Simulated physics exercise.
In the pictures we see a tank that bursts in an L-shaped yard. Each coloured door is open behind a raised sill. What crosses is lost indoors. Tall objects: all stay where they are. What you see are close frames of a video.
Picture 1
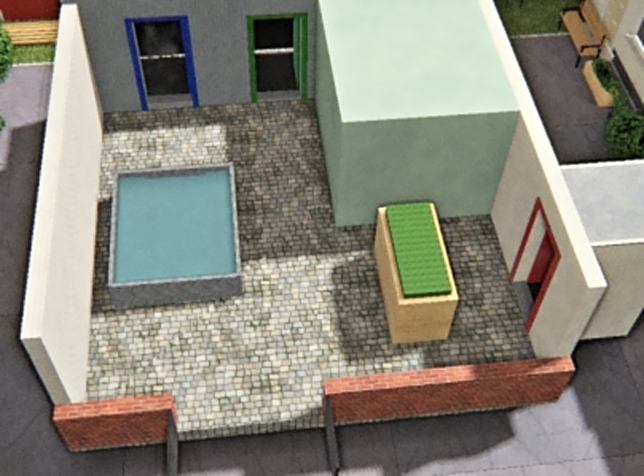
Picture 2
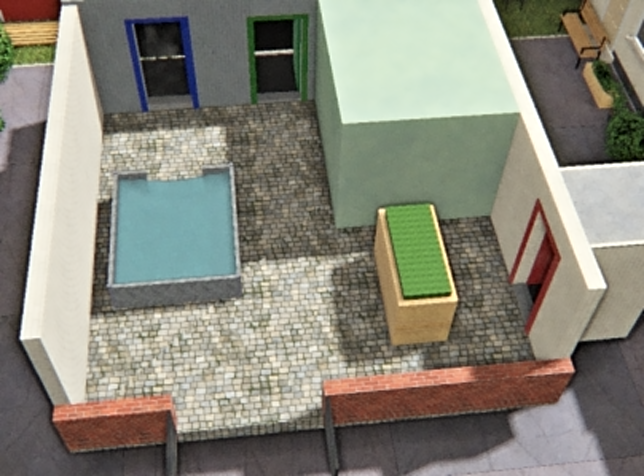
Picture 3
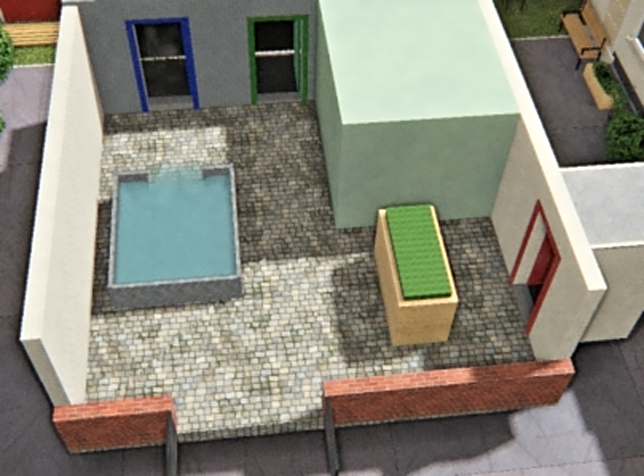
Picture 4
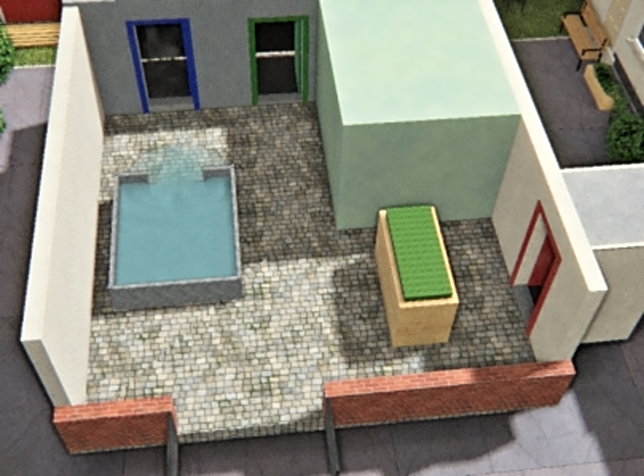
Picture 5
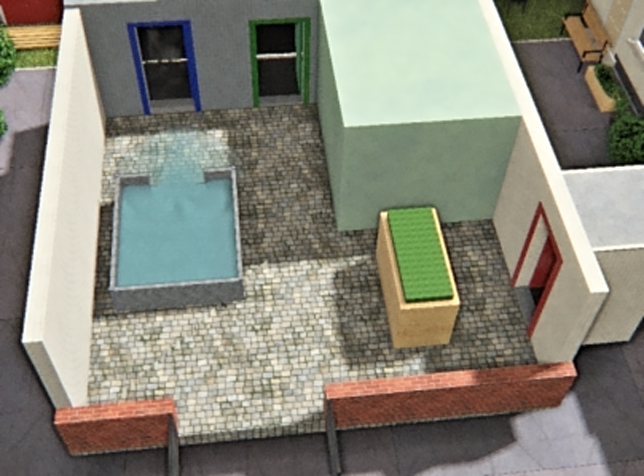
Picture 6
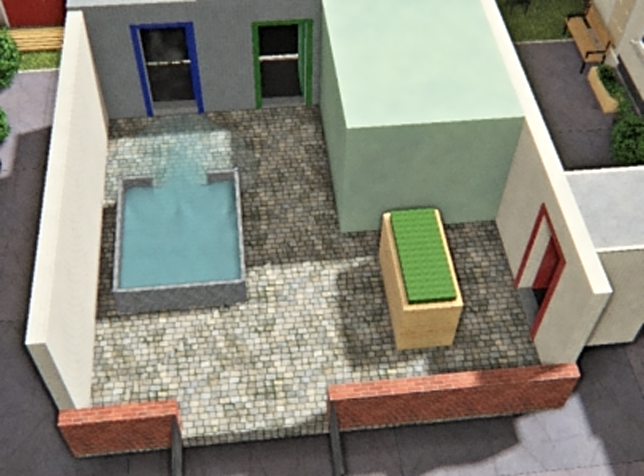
A walled courtyard holds an open tank as water pours through its far-side gap onto paving.
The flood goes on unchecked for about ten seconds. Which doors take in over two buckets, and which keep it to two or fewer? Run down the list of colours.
At the end, green door: Surpasses it, red door: Never surpasses it, blue door: Surpasses it.
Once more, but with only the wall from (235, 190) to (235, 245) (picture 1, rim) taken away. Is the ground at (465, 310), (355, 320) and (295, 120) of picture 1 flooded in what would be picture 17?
In the order given: Untouched, swamped and swamped.
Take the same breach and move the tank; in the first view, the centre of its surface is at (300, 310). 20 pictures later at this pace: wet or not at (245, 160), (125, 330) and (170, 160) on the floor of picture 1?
In order, the three spots end up waterlogged, untouched and waterlogged.
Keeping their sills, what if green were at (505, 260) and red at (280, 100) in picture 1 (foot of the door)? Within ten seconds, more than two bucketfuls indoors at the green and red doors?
Green door stays within it, red door tops the limit.
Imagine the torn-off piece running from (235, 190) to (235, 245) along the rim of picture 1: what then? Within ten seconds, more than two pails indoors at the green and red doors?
To my mind the green door tops the limit, and the red door tops the limit.
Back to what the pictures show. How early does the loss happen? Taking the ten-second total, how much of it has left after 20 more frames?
Working it through, I arrive at 35 per cent.
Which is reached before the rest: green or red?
My pick is the green door.
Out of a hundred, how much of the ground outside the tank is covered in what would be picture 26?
That works out to some 30 in a hundred.
A moment on, water covers 20 % of the floor; the green door not reached, the red door not reached, the blue door over two buckets in.
Next, water covers 20 % of the floor; the green door under two buckets in, the red door not reached, the blue door over two buckets in.
Then, water covers 30 % of the floor; the green door over two buckets in, the red door not reached, the blue door far over two buckets in.
Later, water covers 55 % of the floor; the green door far over two buckets in, the red door not reached, the blue door far over two buckets in.
In the end, water covers 80 % of the floor; the green door far over two buckets in, the red door not reached, the blue door far over two buckets in.
